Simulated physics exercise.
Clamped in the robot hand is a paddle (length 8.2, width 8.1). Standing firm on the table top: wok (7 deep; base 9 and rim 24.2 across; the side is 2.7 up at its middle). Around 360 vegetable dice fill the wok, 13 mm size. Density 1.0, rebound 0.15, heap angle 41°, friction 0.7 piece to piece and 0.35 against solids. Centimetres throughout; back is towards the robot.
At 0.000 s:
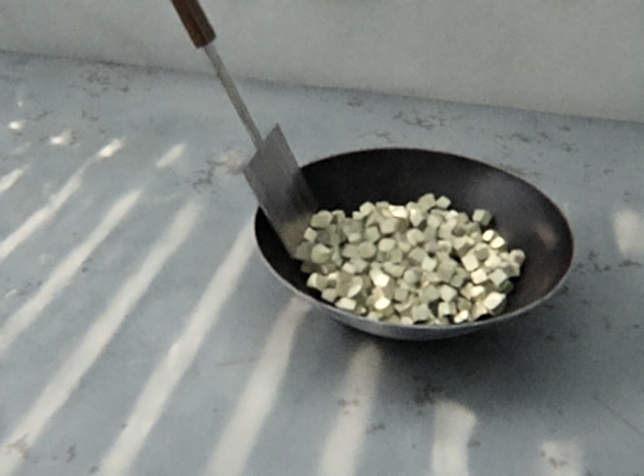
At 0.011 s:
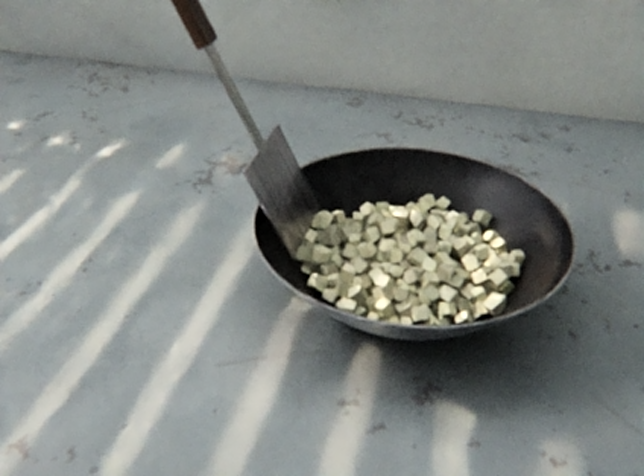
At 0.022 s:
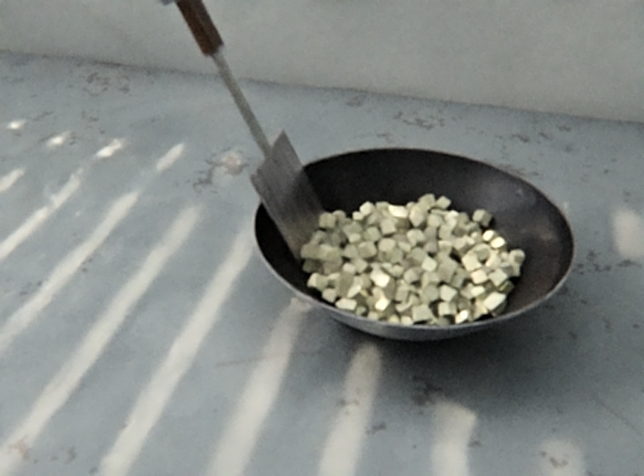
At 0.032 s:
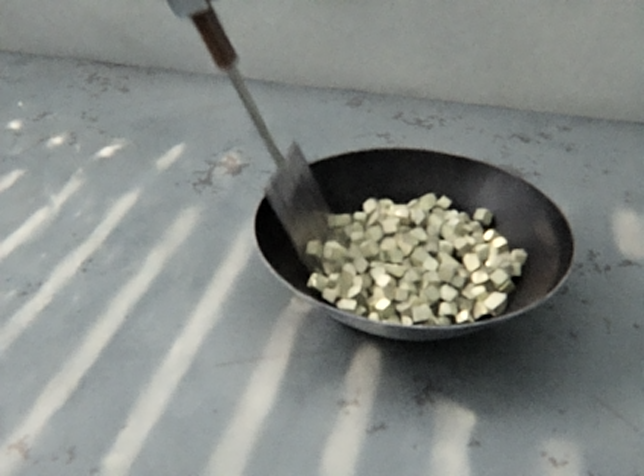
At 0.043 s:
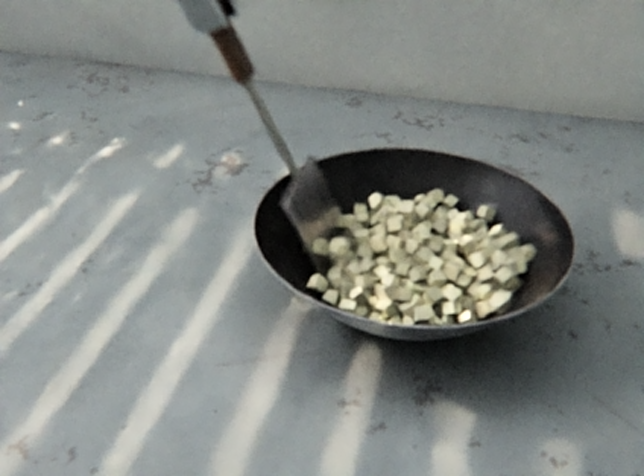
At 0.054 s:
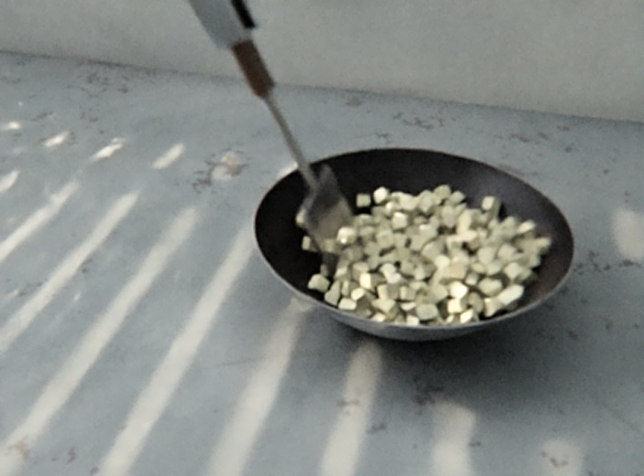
At the start, a wooden-handled paddle rests at the left side of a dark wok filled with pale green cubes on a gray surface. The paddle then slides slowly right and downward, its gripper coming into view above, and pushes into the cubes, which shift and spread slightly toward the right side.
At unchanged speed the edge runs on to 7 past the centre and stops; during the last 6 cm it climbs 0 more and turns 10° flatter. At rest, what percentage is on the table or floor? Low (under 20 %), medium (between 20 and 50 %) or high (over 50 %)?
On the table or floor the share is high, over 50 %.
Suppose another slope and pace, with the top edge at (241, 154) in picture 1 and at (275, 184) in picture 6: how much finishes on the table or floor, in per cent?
About 45 per cent.
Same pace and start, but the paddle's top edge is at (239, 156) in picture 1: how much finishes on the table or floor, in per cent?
Some 60 per cent.
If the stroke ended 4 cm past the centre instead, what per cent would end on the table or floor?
Then about 40 per cent.
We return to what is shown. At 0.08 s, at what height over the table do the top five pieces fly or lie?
Roughly 9 cm.
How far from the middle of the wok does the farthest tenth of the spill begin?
About 40 cm.
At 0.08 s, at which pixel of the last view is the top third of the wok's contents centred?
At about (496, 244).
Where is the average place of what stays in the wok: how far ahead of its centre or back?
About 3.0 cm ahead.
After 0.08 s, sloping 64°, highest piece 9 above the table; 361 in the wok.
After 0.11 s, sloping 61°, highest piece 11 above the table; 345 in the wok, 16 on the blade or in flight.
After 0.32 s, sloping 54°, highest piece 14 above the table; 110 in the wok, 34 on the table or floor, 217 on the blade or in flight.
After 1.37 s, sloping 54°, highest piece 7 above the table; 252 on the table or floor, 109 in the wok.
In the end, 252 on the table or floor, 109 in the wok. That is 70 % on the table or floor.
